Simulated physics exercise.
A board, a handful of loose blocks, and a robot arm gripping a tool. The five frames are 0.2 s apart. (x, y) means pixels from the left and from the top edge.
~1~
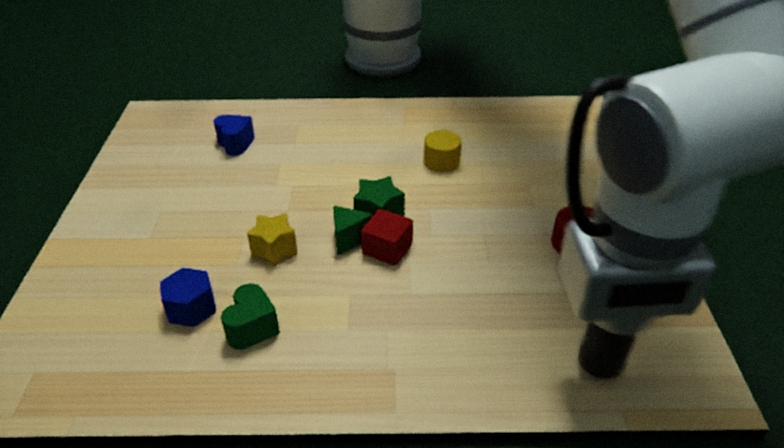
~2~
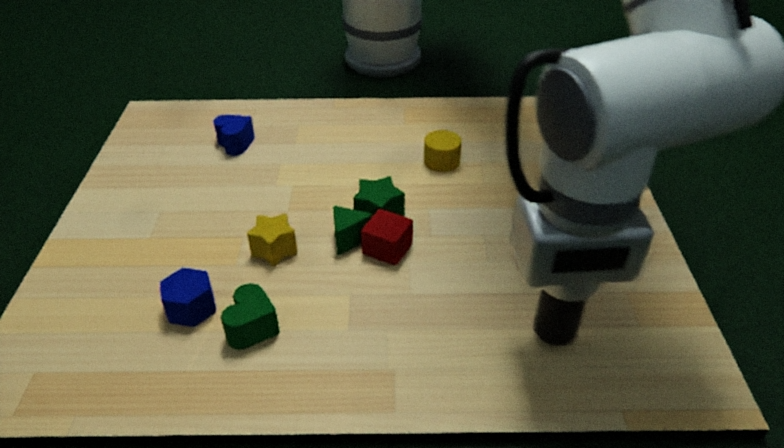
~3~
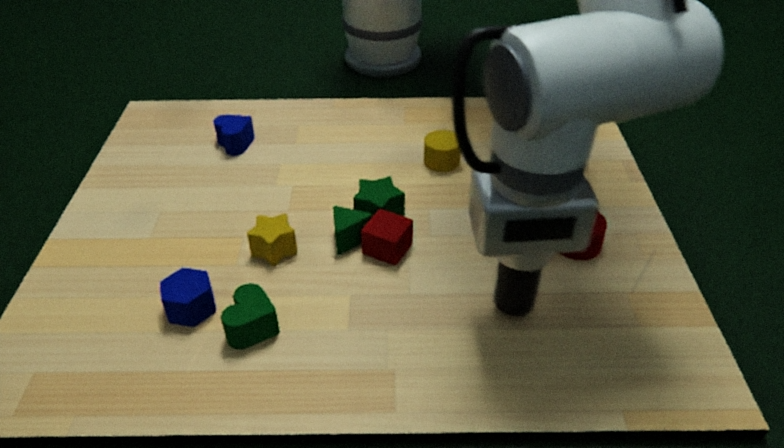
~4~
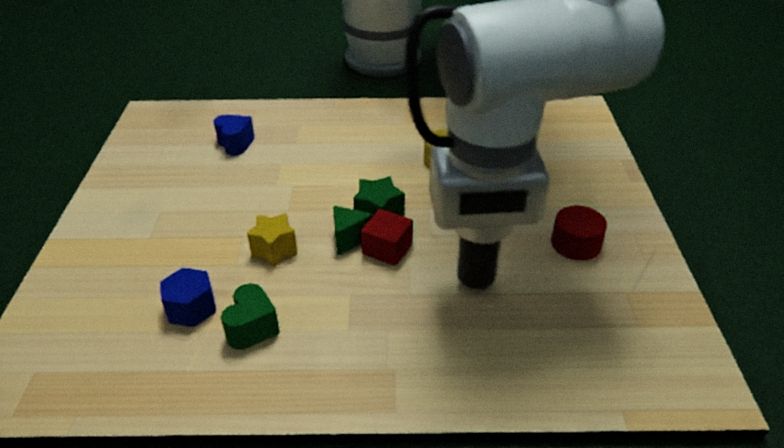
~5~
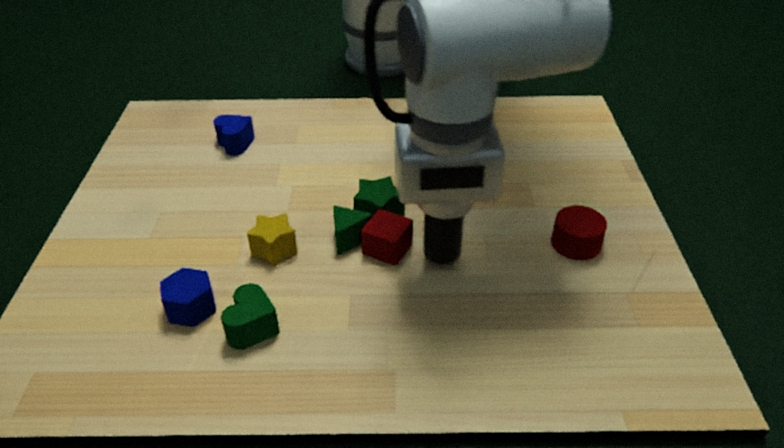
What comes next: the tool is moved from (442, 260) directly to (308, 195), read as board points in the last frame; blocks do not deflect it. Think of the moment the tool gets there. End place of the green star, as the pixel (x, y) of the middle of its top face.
Its top centre lands on (364, 170).
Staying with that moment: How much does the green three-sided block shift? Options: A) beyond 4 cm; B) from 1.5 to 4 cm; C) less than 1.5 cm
A
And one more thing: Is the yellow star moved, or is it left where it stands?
Once the tool is done, the yellow star is in a new spot.
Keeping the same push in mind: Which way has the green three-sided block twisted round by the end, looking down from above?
Viewed from above: Anti-clockwise.
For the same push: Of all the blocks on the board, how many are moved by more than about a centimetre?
The number of blocks that move over 1 cm is three or more.
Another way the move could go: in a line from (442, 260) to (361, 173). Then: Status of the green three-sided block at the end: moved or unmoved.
It is moved from its place.
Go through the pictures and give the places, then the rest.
The first frame shows tool tip at (601, 361); block tops, yellow star at (271, 227); green three-sided block at (347, 217); green star at (378, 190); red square block at (387, 225).
The second frame shows tool at (555, 330); blocks unchanged.
The third frame shows tool at (514, 301); blocks unchanged.
The fourth frame shows tool at (476, 276); blocks unchanged.
The fifth frame shows tool at (442, 252); yellow star at (271, 227); green three-sided block at (347, 217); green star at (378, 190); red square block at (387, 225).
What follows on the original path. One third of the way, tool at (392, 228); green three-sided block at (320, 216), turned 45° anticlockwise; green star at (376, 187); red square block at (353, 215), turned 20° anticlockwise.
Two thirds of the way, tool at (347, 206); yellow star at (251, 234), turned 25° anticlockwise; green three-sided block at (285, 216), turned 85° anticlockwise; green star at (364, 172), turned 70° clockwise; red square block at (312, 202), turned 60° anticlockwise.
At the end, tool at (307, 188); yellow star at (247, 238), turned 25° anticlockwise; green three-sided block at (276, 216), turned 105° anticlockwise; green star at (364, 170), turned 85° clockwise; red square block at (295, 197), turned 80° anticlockwise.
